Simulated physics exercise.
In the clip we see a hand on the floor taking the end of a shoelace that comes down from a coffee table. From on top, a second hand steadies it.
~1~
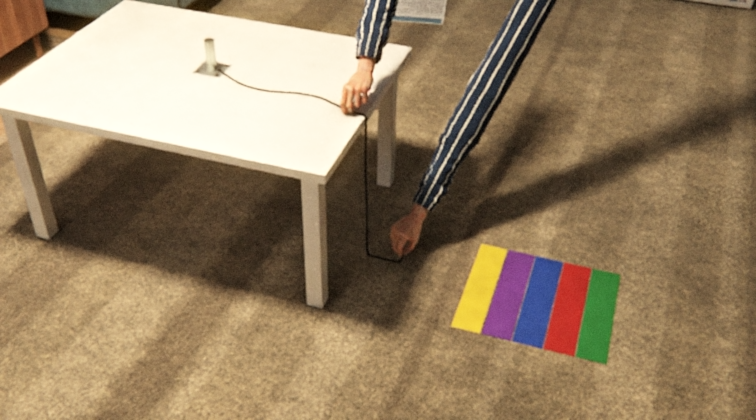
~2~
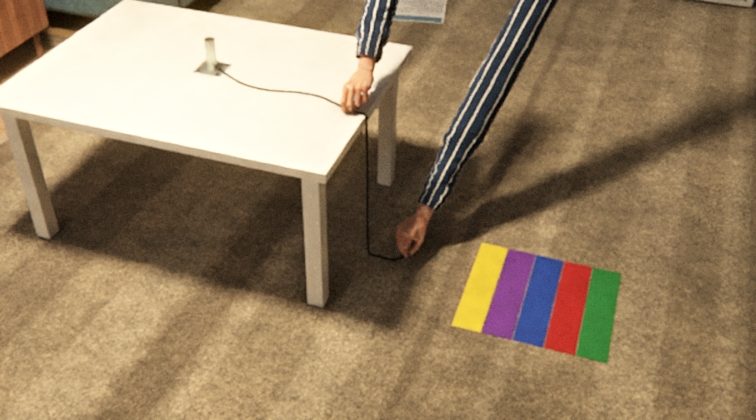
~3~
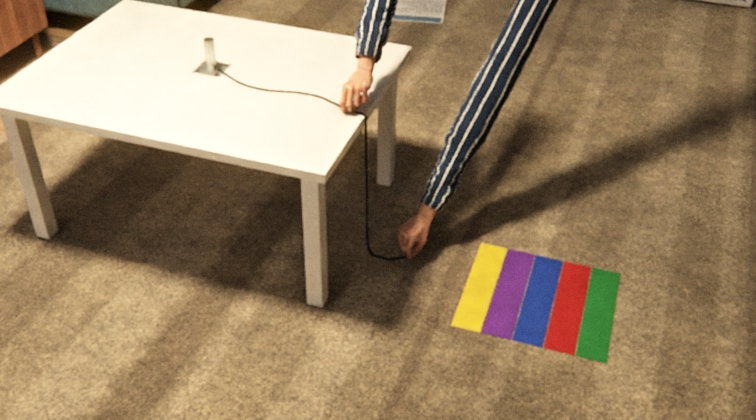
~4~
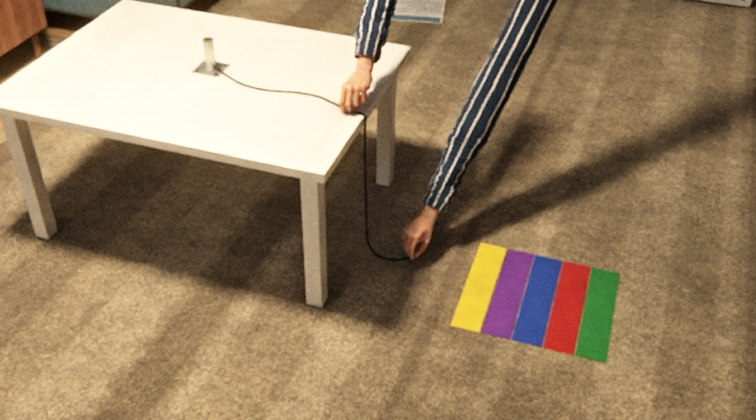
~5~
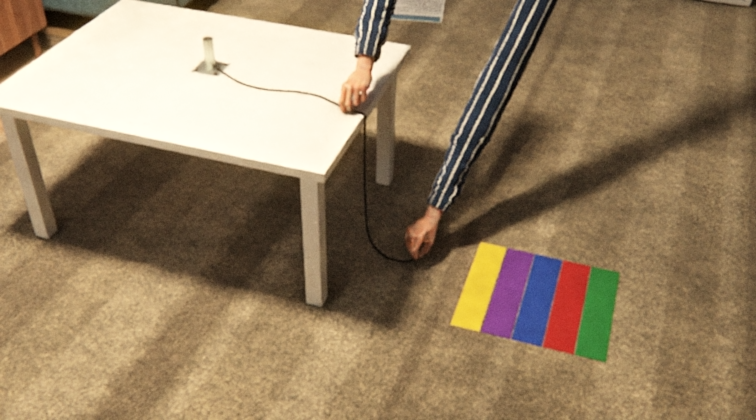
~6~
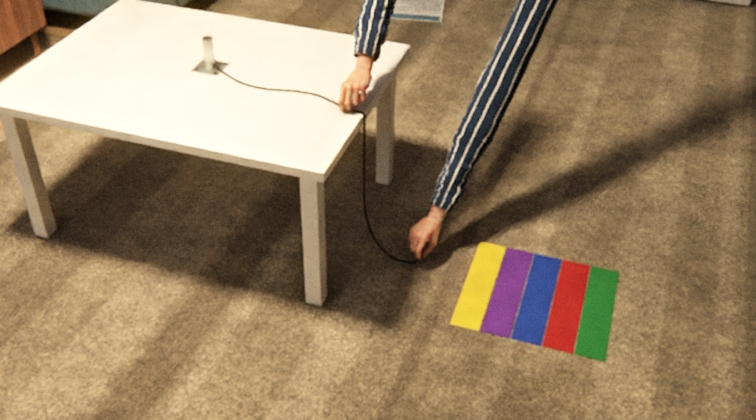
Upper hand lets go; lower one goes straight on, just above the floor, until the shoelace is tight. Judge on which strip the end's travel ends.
Its travel ends on the purple strip.
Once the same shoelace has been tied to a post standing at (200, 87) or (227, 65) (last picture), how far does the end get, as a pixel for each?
Pixels, roughly: (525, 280) then (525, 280).
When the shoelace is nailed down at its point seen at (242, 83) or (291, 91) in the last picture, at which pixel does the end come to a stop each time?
Approximately (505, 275) and (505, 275), respectively.
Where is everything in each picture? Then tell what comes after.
The first frame shows end (403, 254); yellow (471, 314); purple (501, 321); blue (532, 328); red (562, 336); green (594, 344).
The second frame shows end (408, 254); shoelace through (234, 79) (288, 92) (341, 107) (367, 147) (367, 199) (368, 245).
The third frame shows end (411, 255).
The fourth frame shows end (414, 256); shoelace through (233, 80) (287, 92) (340, 107) (365, 147) (366, 199) (369, 246).
The fifth frame shows end (418, 256).
The sixth frame shows end (421, 257); shoelace through (232, 78) (286, 91) (339, 106) (364, 146) (364, 197) (379, 245).
A little later, end near (450, 263); short of the strips.
Next, end near (487, 271); over yellow.
When it is tight, end near (510, 277); over purple. The purple one.
